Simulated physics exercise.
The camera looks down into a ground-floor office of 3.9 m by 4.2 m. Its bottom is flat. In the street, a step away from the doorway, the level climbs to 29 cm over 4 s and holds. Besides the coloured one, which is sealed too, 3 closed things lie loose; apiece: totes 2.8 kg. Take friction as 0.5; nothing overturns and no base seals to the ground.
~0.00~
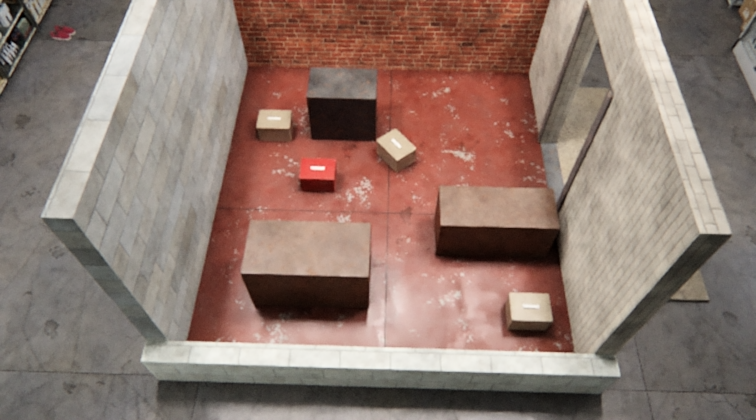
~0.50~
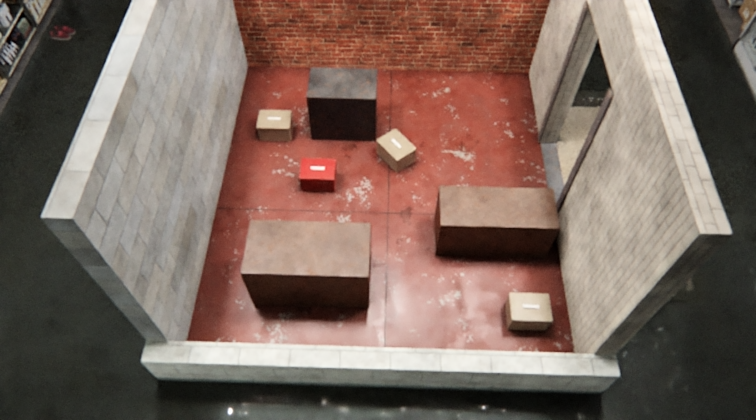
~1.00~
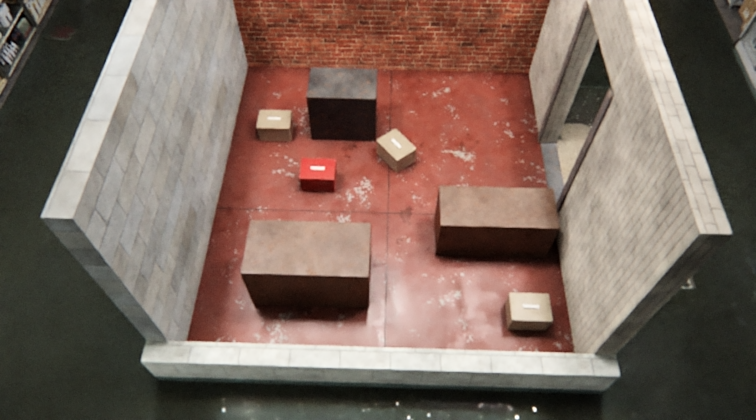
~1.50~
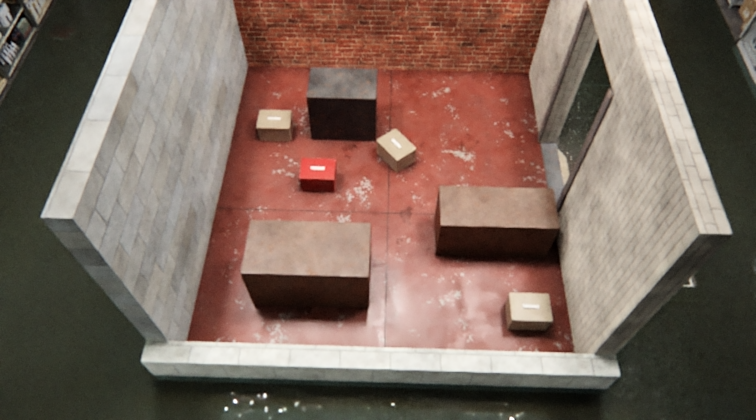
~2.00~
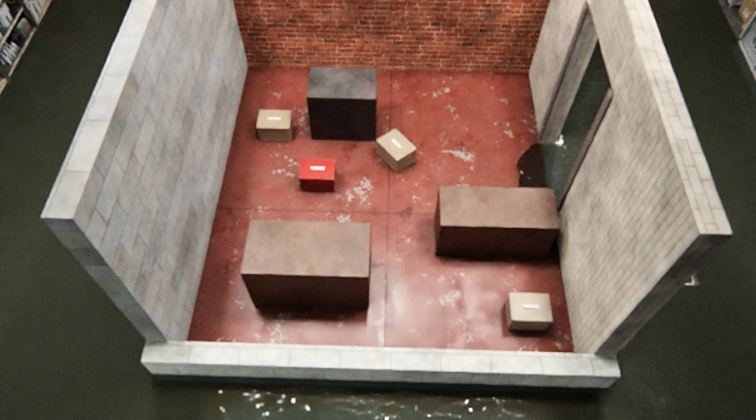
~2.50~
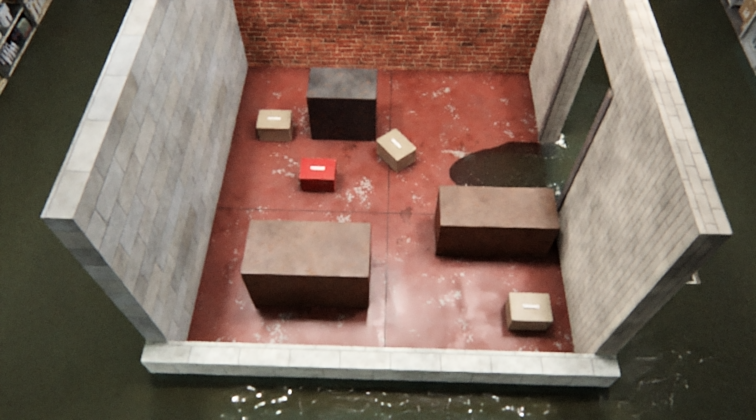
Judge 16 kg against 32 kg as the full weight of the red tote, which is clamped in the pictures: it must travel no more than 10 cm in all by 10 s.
Verdict: Only the higher weight holds it.
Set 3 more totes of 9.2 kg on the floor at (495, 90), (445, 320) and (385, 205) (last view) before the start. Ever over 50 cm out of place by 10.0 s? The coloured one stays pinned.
In that order: Under, short of it, over.
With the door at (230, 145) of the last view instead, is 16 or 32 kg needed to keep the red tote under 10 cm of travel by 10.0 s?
In that case neither load is enough.
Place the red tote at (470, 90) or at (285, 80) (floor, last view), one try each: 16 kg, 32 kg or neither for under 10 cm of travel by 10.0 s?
In that order: The smaller is enough; it takes the larger.
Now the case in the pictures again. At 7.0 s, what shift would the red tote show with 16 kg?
About 50 cm.
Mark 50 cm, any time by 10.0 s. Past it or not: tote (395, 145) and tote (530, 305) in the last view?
In turn: Over, short of it.
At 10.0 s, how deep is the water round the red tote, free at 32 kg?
Roughly 17 cm.
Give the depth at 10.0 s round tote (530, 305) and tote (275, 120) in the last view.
About 10 and 17 cm.
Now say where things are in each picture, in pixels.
The first frame shows the red tote at (318, 169) rests on the ground; 0.0 m2 under water; 0 of 4 have shifted.
The second frame shows the red tote at (318, 169) rests on the ground; 0.0 m2 under water; 0 of 4 have shifted.
The third frame shows the red tote at (318, 169) rests on the ground; 0.0 m2 under water; 0 of 4 have shifted.
The fourth frame shows the red tote at (318, 169), on the bottom; water covers 0.0 m2; 0 of 4 have shifted.
The fifth frame shows the red tote at (318, 169) rests on the ground; 0.2 m2 under water; 0 of 4 have shifted.
The sixth frame shows the red tote at (318, 169), on the bottom; water covers 0.9 m2; 0 of 4 have shifted.
After 3.5 s the red tote would be 0 cm from its start with 16 kg and 0 cm from its start with 32 kg; 0 cm of water round it then.
After 4.5 s the red tote would be 0 cm from its start with 16 kg and 0 cm from its start with 32 kg; 5 cm of water round it then.
After 7.0 s the red tote would be 47 cm from its start with 16 kg and 0 cm from its start with 32 kg; 12 cm of water round it then.
After 10.0 s the red tote would be 111 cm from its start with 16 kg and 0 cm from its start with 32 kg; 17 cm of water round it then.
